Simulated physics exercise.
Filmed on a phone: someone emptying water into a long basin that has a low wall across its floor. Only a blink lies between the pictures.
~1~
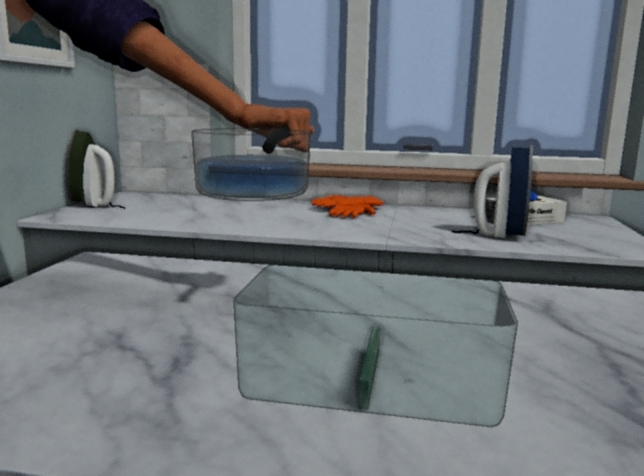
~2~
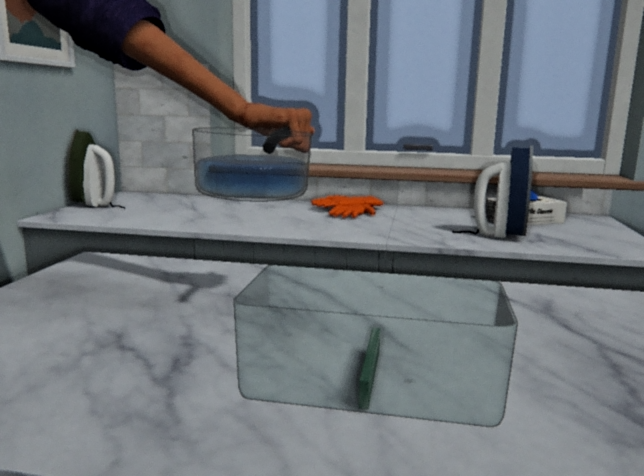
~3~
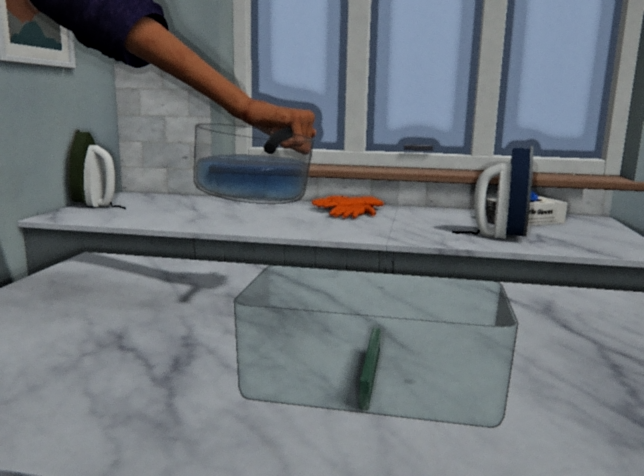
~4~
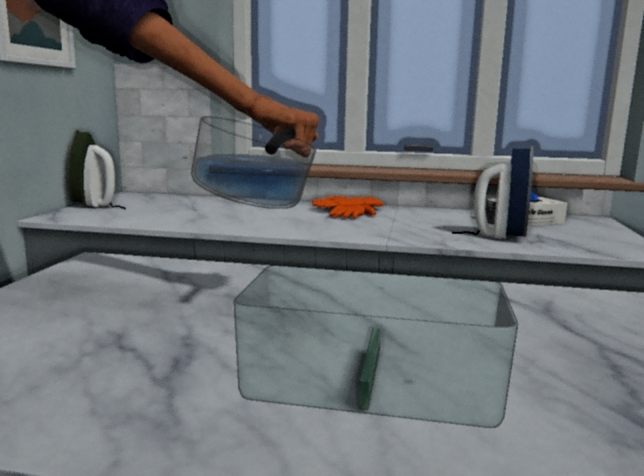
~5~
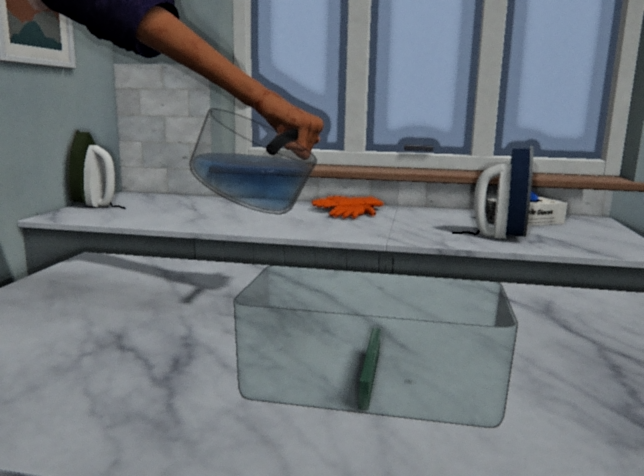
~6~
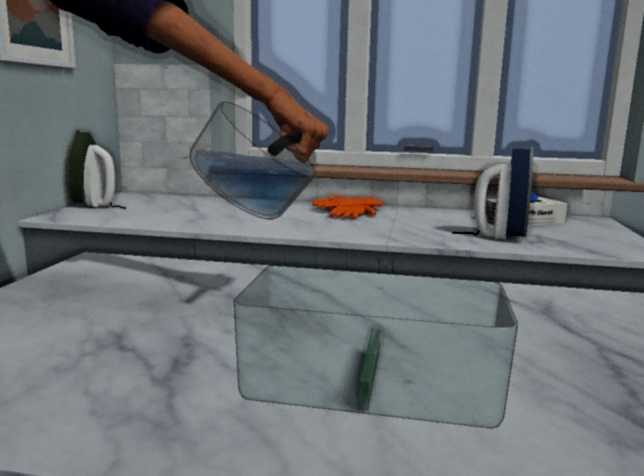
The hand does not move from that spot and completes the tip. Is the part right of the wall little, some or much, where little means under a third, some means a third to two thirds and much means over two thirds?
Little.
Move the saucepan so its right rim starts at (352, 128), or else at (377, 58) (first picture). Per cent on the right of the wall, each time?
Result, first then second: About 80 % and about 85 %.
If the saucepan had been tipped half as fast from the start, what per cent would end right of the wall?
About 15 in a hundred.
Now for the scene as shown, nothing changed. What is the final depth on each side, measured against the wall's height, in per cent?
On the left it is 50 per cent, on the right 0.
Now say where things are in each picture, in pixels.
In the first frame, tilt 0°; pouring edge (308, 135); surface from (203, 158) to (306, 162); the long basin's rim runs from (252, 283) to (508, 303); the wall's top is at (371, 352).
In the second frame, tilt 2°; pouring edge (309, 137); surface from (203, 159) to (307, 163).
In the third frame, tilt 7°; pouring edge (312, 143); surface from (203, 158) to (307, 164).
In the fourth frame, tilt 15°; pouring edge (314, 152); surface from (202, 158) to (307, 166).
In the fifth frame, tilt 25°; pouring edge (314, 164); surface from (200, 155) to (310, 167).
In the sixth frame, tilt 37°; pouring edge (313, 177); surface from (200, 151) to (315, 169).
A moment on, the saucepan is tipped on its side and 39 per cent is still to pour, 21 is left of the wall and 0 right of it.
Next, the saucepan is tipped on its side and 12 per cent is still to pour, 71 is left of the wall and 4 right of it.
Then the saucepan is tipped on its side and 3 per cent is still to pour, 87 is left of the wall and 6 right of it.
Later the saucepan is tipped on its side and 1 per cent is still to pour, 91 is left of the wall and 6 right of it.
Finally, 93 per cent lies left of the wall, 6 right of it and 1 outside.
